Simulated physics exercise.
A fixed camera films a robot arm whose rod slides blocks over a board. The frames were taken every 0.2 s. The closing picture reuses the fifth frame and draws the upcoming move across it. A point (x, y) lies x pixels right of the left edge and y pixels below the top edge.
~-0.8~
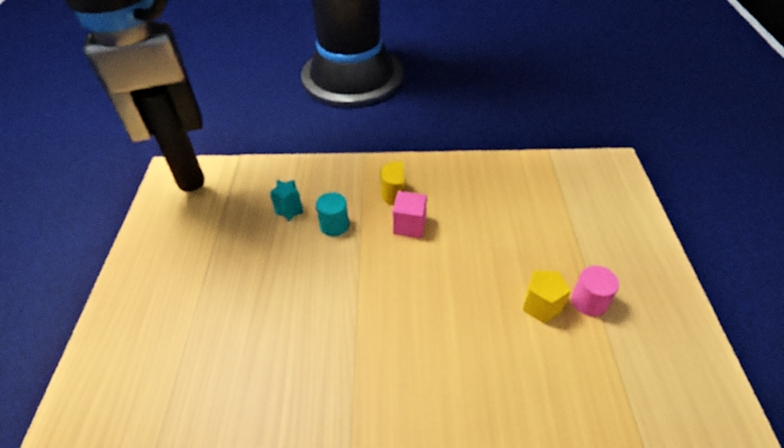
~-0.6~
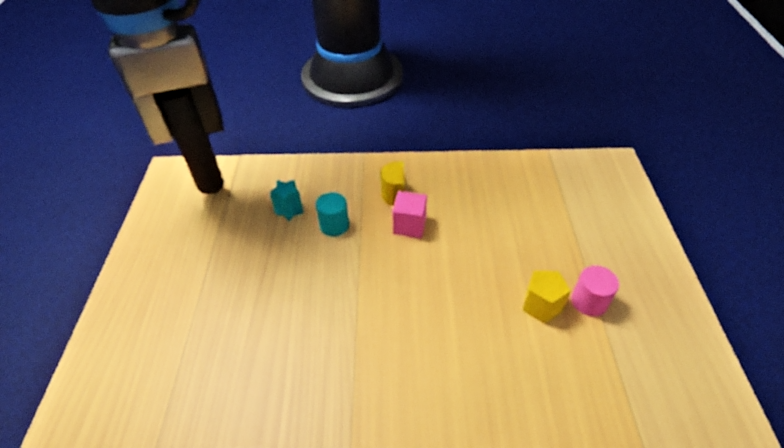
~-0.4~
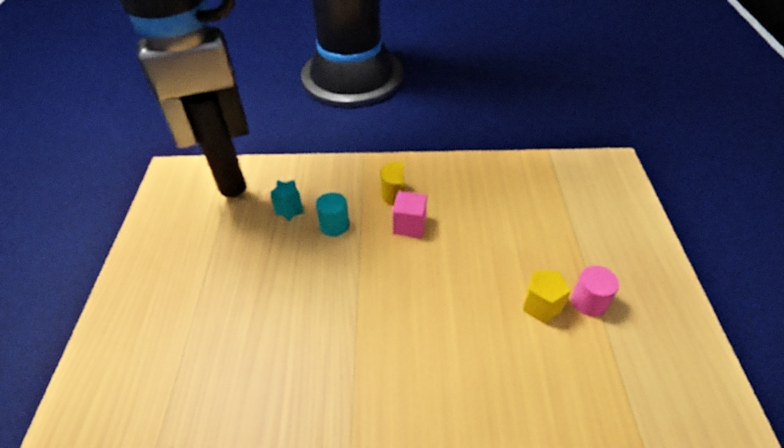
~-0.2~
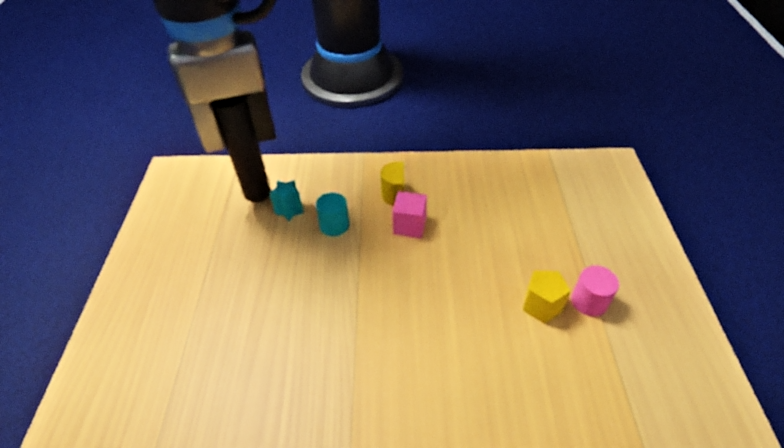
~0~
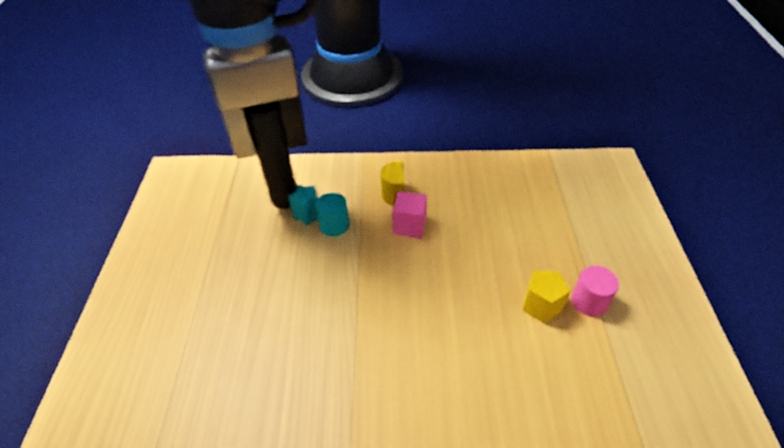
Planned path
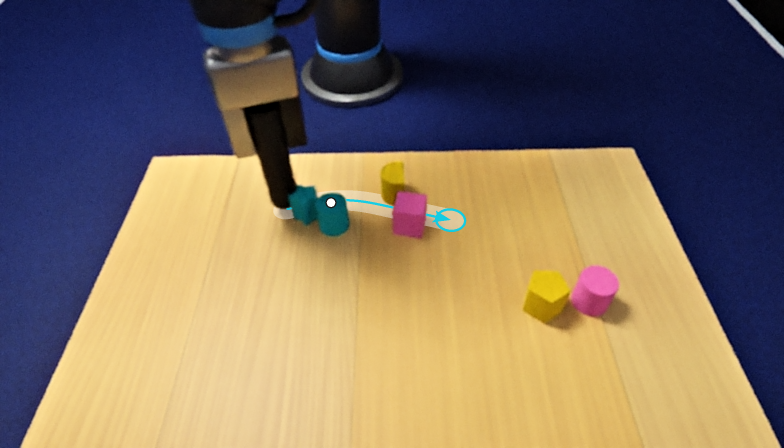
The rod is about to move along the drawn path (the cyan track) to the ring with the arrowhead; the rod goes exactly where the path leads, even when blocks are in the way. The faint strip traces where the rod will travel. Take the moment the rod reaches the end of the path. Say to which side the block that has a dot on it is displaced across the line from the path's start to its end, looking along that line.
It's pushed right.
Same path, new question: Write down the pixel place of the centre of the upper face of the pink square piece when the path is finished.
Its top centre is at about (433, 217).
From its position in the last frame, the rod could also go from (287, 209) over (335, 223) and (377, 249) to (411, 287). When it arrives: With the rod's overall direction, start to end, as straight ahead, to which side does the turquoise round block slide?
Displaced left.
The line goes from (287, 209) via (342, 200) and (396, 208), ending at (451, 220); the dot is on the turquoise round block.
What follows on the original path. One third of the way, rod at (341, 191); turquoise star-shaped block at (343, 195), turned 55° clockwise; turquoise round block at (356, 214).
Two thirds of the way, rod at (397, 199); turquoise star-shaped block at (351, 194), turned 110° clockwise; turquoise round block at (356, 215); yellow D-shaped block at (412, 170), turned 60° anticlockwise; pink square piece at (415, 207), turned 10° clockwise.
At the end, rod at (452, 211); turquoise star-shaped block at (351, 194), turned 110° clockwise; turquoise round block at (356, 215); yellow D-shaped block at (415, 169), turned 70° anticlockwise; pink square piece at (433, 217), turned 90° clockwise.
